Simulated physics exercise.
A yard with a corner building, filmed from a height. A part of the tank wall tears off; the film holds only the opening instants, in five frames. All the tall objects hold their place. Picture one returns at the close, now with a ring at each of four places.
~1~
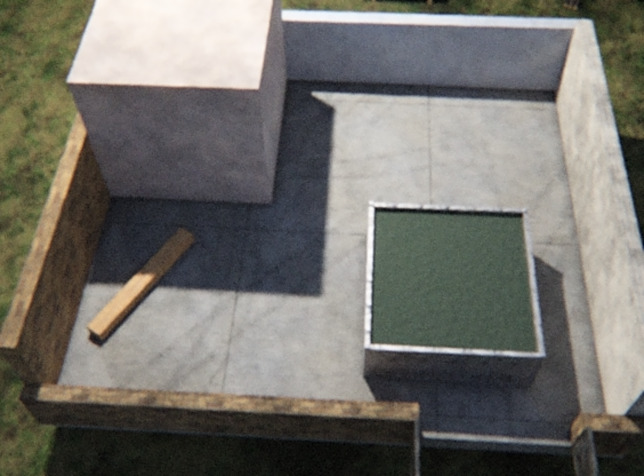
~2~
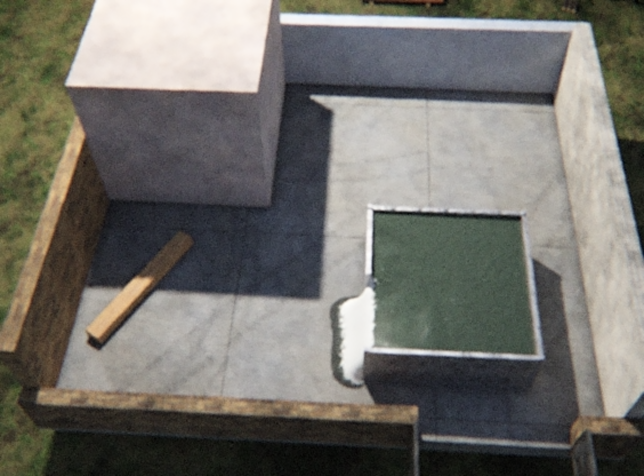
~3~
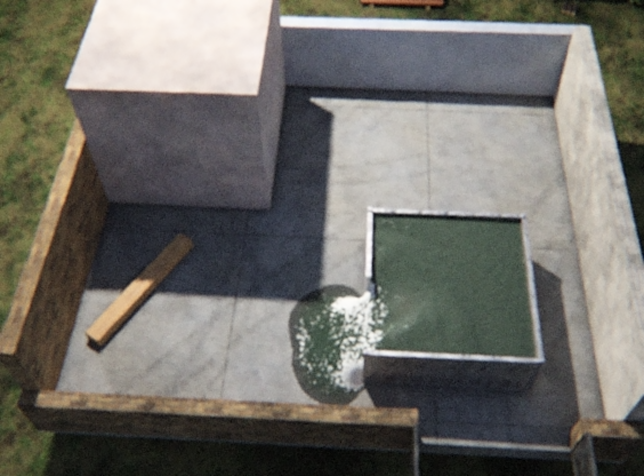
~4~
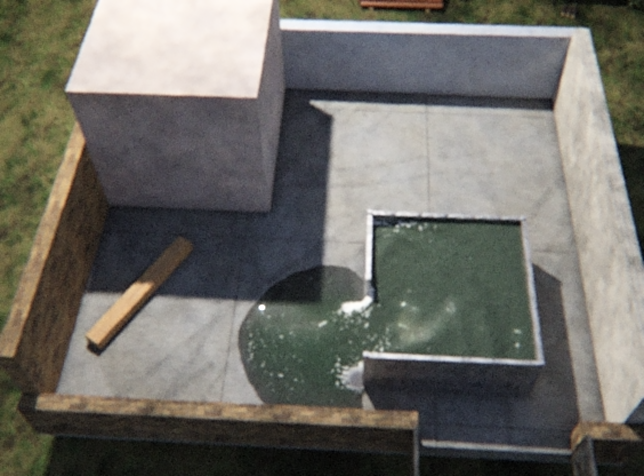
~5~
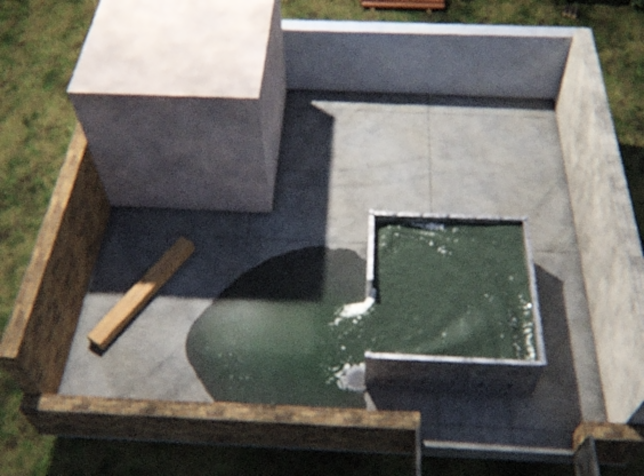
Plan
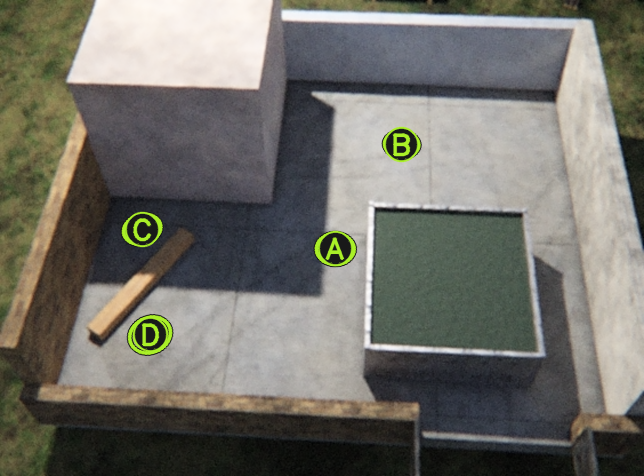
The footage shows a walled concrete yard with a corner building, a wooden plank and a full tank of green water; water bursts from the tank's left side, foaming white, then spreads leftward across the ground in a widening pool.
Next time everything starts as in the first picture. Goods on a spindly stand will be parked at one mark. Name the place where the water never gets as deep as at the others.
Best: B.
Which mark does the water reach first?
Place D.
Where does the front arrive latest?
B.
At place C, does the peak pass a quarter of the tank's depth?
Yes.
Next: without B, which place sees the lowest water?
Here it is place A.
On the marked copy, A at (335, 248); B at (401, 144); C at (142, 229); D at (150, 334).
Choosing A, the water peaks at about 26 % of the depth that stood in the tank.
Choosing B, the water peaks at about 13 % of the depth that stood in the tank.
Choosing C, the water peaks at about 46 % of the depth that stood in the tank.
Choosing D, the water peaks at about 58 % of the depth that stood in the tank.
